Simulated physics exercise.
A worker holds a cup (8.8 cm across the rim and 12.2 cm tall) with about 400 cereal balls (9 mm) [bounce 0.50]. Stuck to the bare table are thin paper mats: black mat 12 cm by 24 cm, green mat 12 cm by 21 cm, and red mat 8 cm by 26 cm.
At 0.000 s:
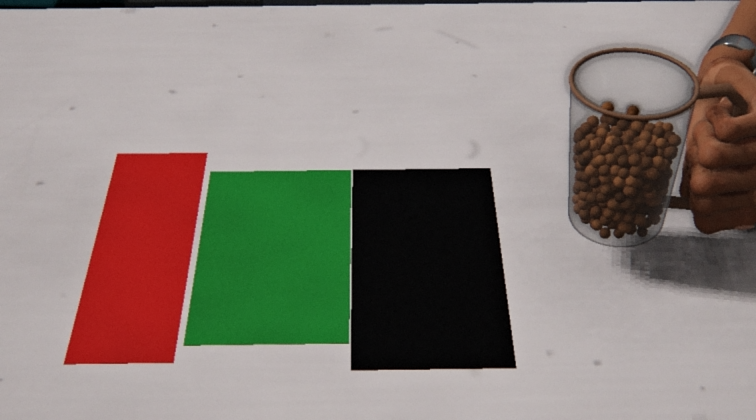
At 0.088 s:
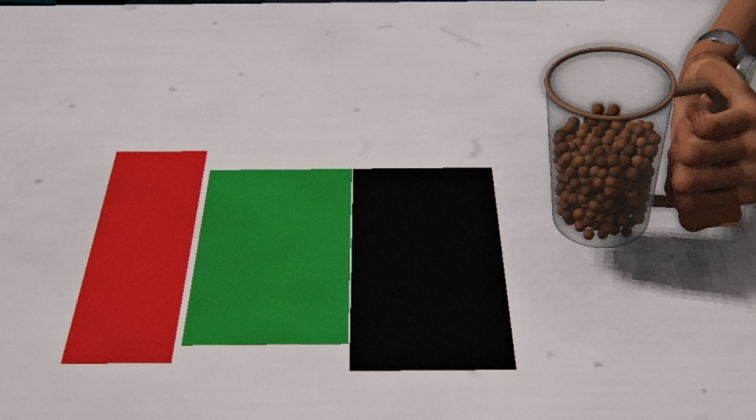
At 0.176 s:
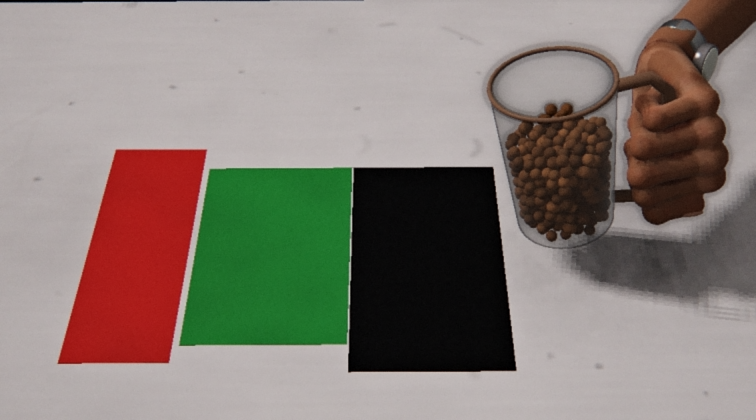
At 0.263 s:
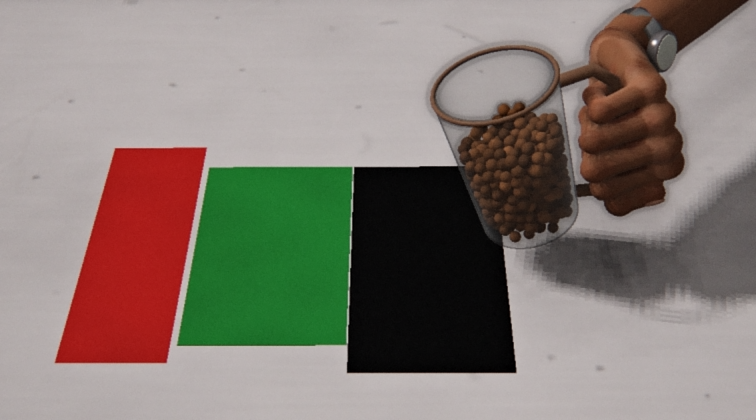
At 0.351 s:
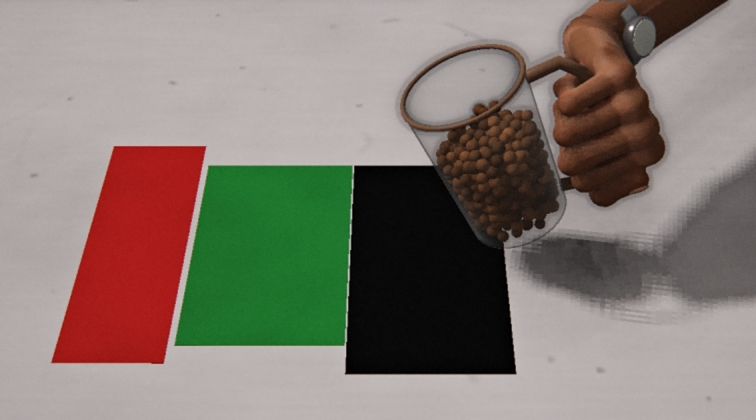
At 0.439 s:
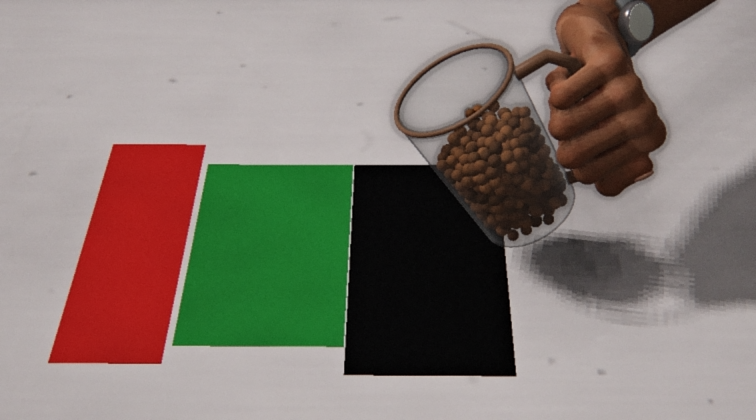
The clip opens on a hand gripping a clear cup of brown balls at the right of a pale table, beside red, green and black mats. The hand carries the cup left to the black mat's upper right corner, tilting it leftward, then tilts it further as its sideways travel ceases.
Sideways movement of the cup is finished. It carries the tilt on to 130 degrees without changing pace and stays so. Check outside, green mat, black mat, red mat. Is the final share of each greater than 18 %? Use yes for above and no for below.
Off the mats: No; green mat: No; black mat: Yes; red mat: No.
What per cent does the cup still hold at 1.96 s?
Around 5 in a hundred of the load.
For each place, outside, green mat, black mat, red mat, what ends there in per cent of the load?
Per hundred: Outside 0, green mat 10, black mat 85, red mat 0.
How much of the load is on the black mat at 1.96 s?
Share arrived at that time: About 80 per cent.
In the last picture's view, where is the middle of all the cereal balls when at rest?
The centre lies near pixel (402, 244).
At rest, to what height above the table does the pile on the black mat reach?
3.0 cm or so.
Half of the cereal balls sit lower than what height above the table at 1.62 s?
Height: Some 8 cm.
After 0.89 s, tilt 64 degrees; cup 100 %; middle of all pieces on or above the table near (515, 162).
Then, at 1.27 s, tilt 93 degrees; cup 100 %; middle of all pieces on or above the table near (513, 158).
Then, at 1.62 s, tilt 120 degrees; black mat 25 %, cup 75 %; middle of all pieces on or above the table near (474, 187).
After 1.96 s, tilt 130 degrees; black mat 80 %, cup 5 %, green mat 10 %; middle of all pieces on or above the table near (400, 241).
At rest (2.5 s), red mat 0 %, black mat 85 %, outside 0 %, cup 5 %, green mat 10 %.
